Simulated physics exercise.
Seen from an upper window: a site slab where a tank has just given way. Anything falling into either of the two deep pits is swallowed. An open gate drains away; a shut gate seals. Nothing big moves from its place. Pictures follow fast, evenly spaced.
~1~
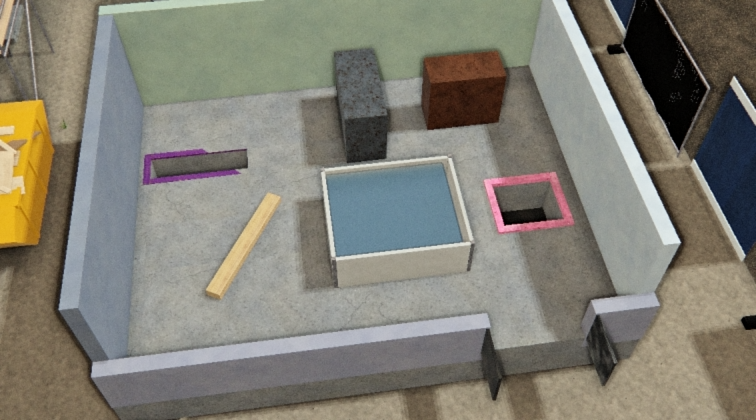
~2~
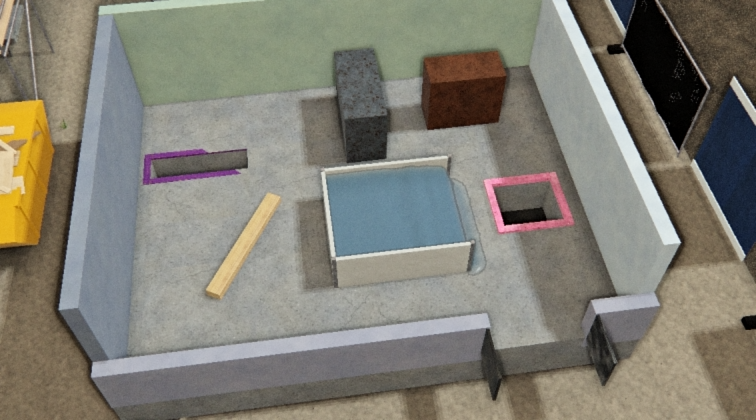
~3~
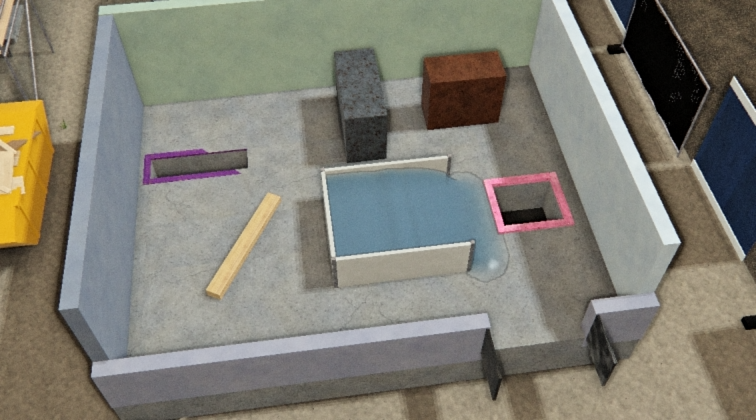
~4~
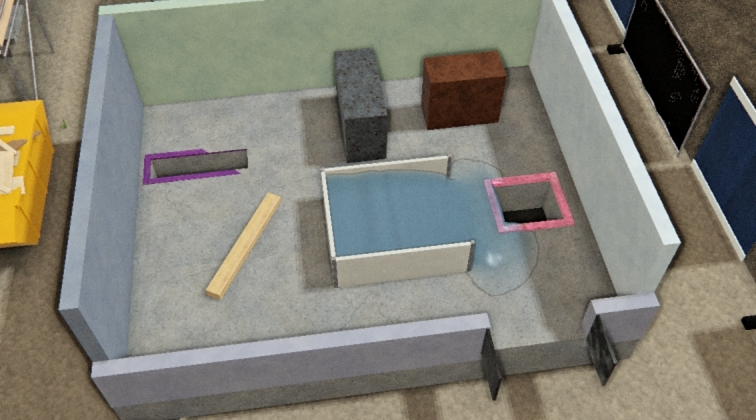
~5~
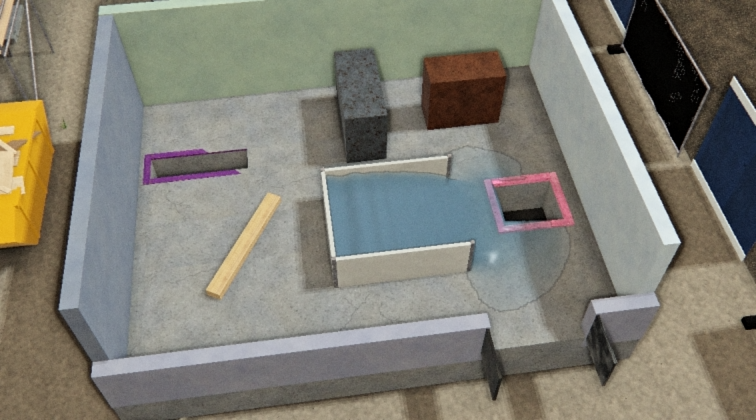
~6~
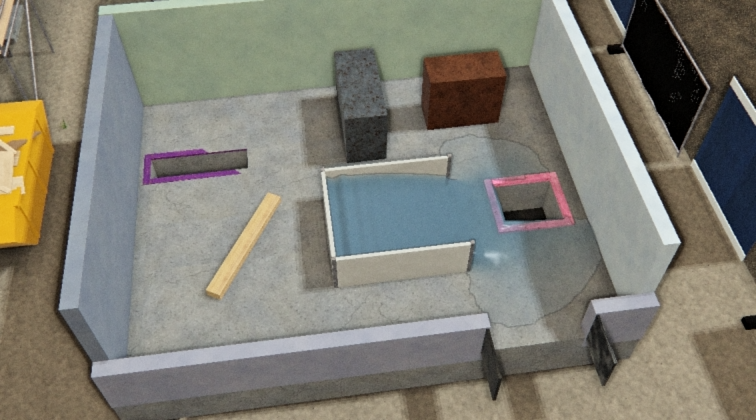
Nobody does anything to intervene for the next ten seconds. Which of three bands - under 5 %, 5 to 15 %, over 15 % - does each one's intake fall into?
Outcome: I'd say the gate drains a lot - upwards of fifteen per cent, I'd say the pink pit drains a lot - upwards of fifteen per cent, I'd say the purple pit drains very little - not reaching five per cent.
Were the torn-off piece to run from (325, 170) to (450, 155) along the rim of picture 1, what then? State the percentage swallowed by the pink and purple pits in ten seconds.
Lab note - share by pit: Pink 10 %, purple 30 %.
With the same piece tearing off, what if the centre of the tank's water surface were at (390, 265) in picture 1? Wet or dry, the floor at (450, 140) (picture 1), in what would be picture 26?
There: Flooded.
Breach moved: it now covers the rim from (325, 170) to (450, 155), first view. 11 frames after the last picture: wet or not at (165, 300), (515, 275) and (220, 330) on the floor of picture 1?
Going point by point: Left unwetted, left unwetted, left unwetted.
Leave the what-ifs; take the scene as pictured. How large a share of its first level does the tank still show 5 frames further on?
That comes to some 52 per cent.
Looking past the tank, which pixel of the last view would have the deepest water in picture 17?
My estimate is about (620, 318).
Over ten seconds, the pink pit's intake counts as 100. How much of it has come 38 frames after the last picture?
95 %.
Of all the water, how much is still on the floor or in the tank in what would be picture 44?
I reckon around 52 in a hundred.
A moment on, water covers 20 % of the floor; the gate 0 %, the pink pit 14 %, the purple pit 0 %.
Next, water covers 25 % of the floor; the gate 1 %, the pink pit 24 %, the purple pit 0 %.
Then, water covers 35 % of the floor; the gate 6 %, the pink pit 30 %, the purple pit 0 %.
Later, water covers 50 % of the floor; the gate 14 %, the pink pit 35 %, the purple pit 0 %.
In the end, water covers 55 % of the floor; the gate 21 %, the pink pit 36 %, the purple pit 1 %.
